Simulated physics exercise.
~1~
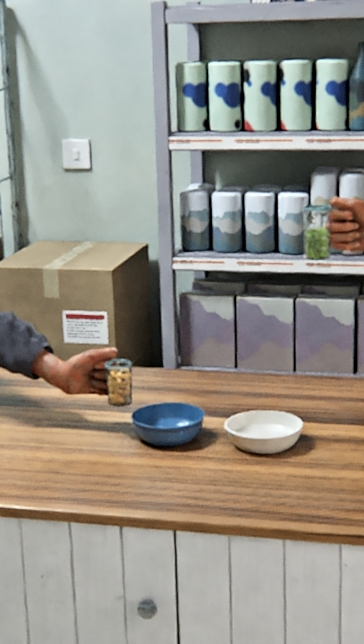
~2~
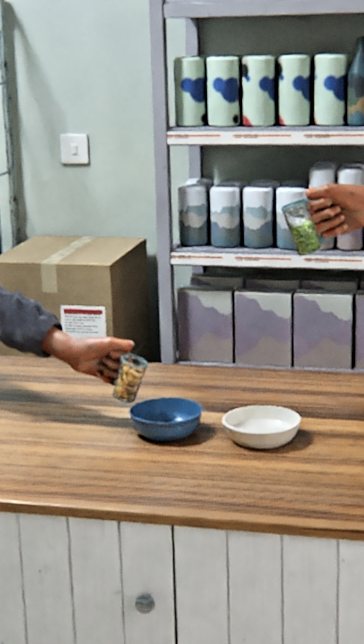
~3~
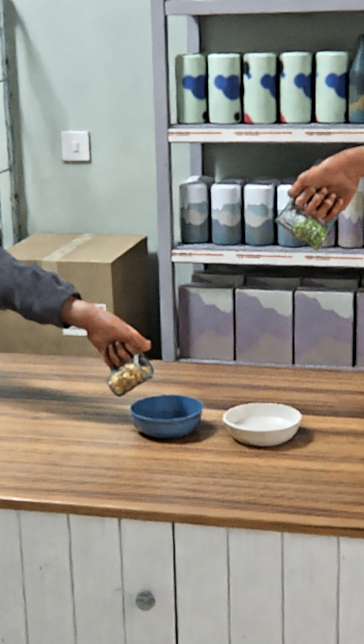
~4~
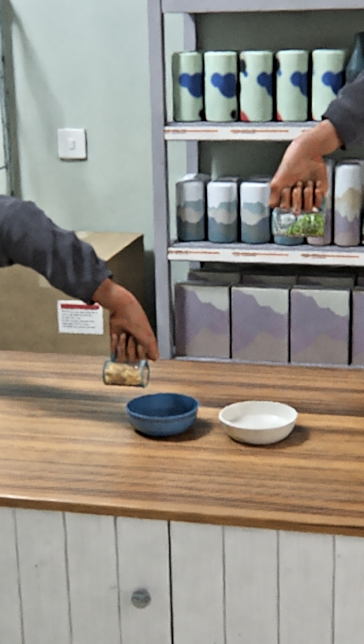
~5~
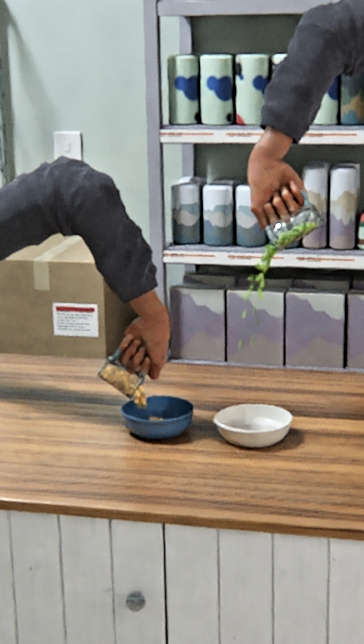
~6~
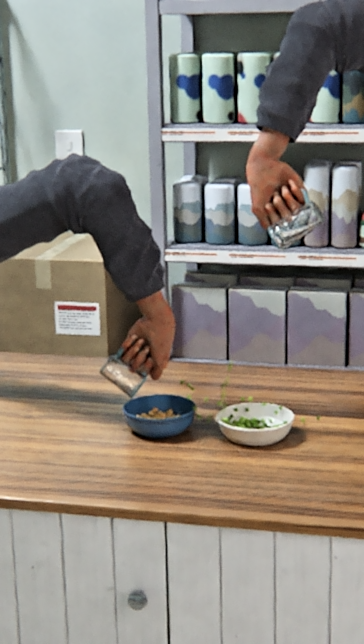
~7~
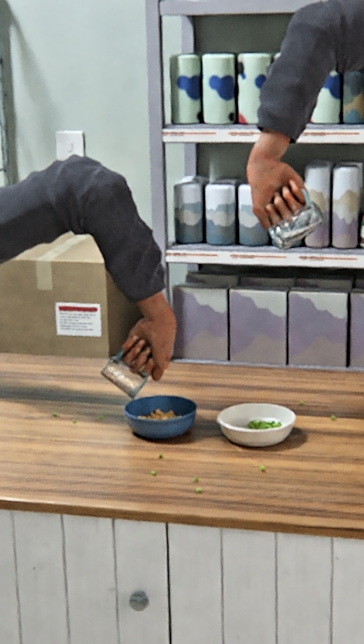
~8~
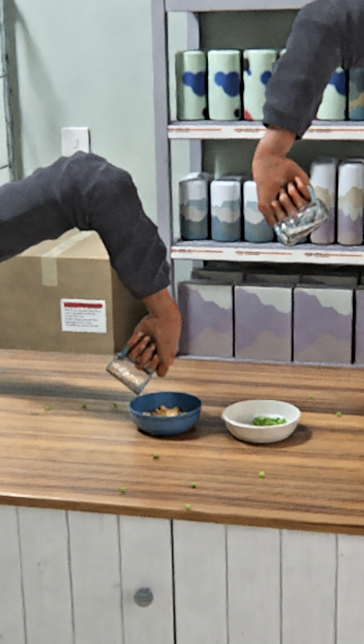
Two hands tipping small cups over bowls, brown bits landing in the blue one, green bits partly scattering outside the white.
